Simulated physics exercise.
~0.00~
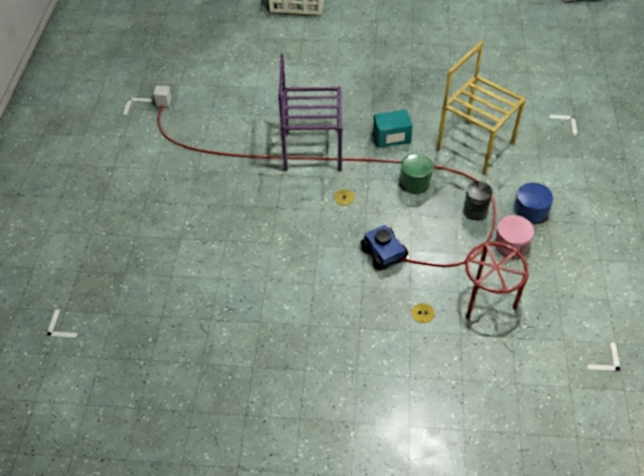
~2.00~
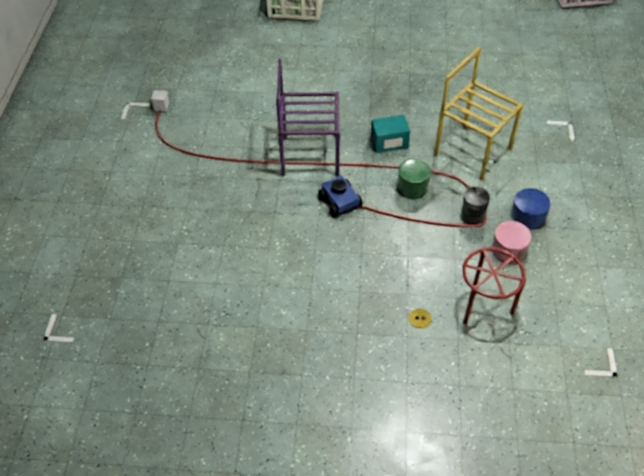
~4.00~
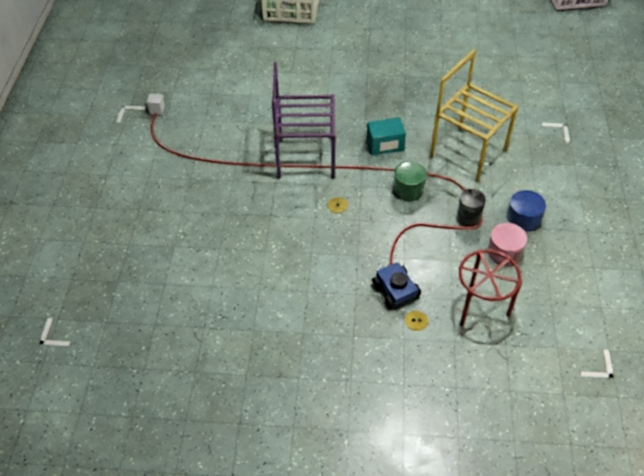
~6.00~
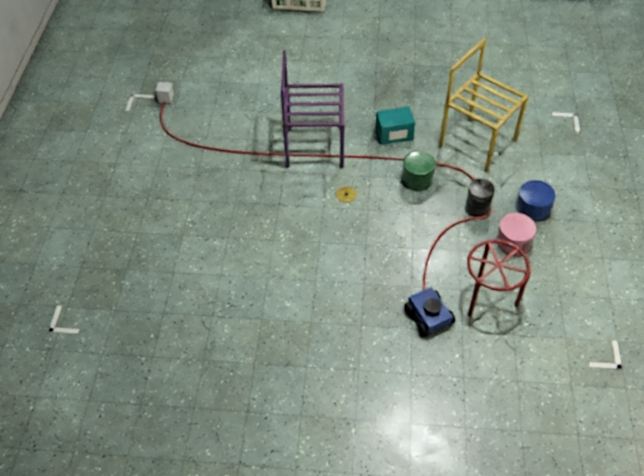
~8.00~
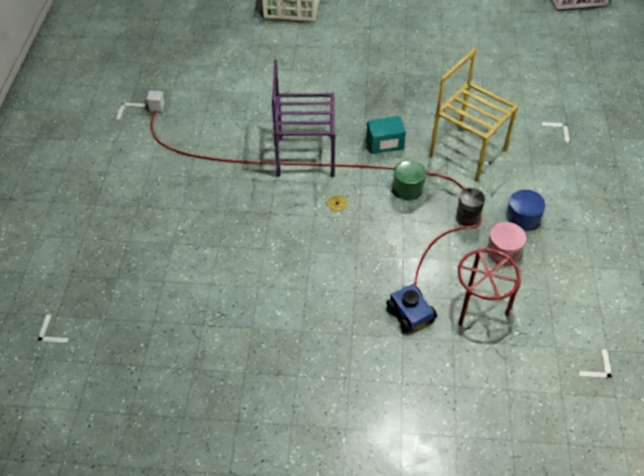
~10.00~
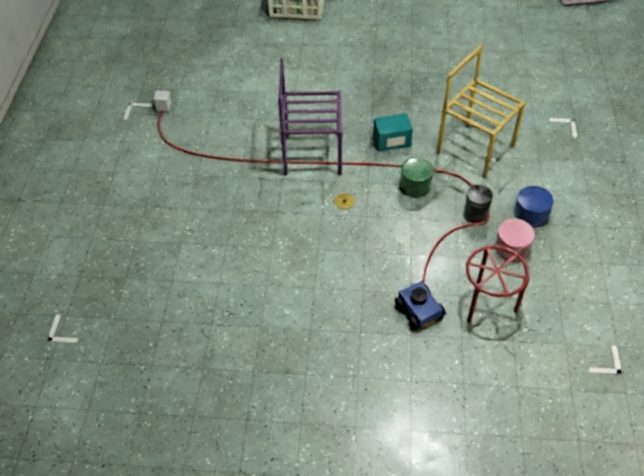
A small blue cart towing a red lead rolled up and left to a yellow mark near the purple chair, then turned back down and right to another beside the red stool and stopped, the lead still bent round the black tub and plugged in.
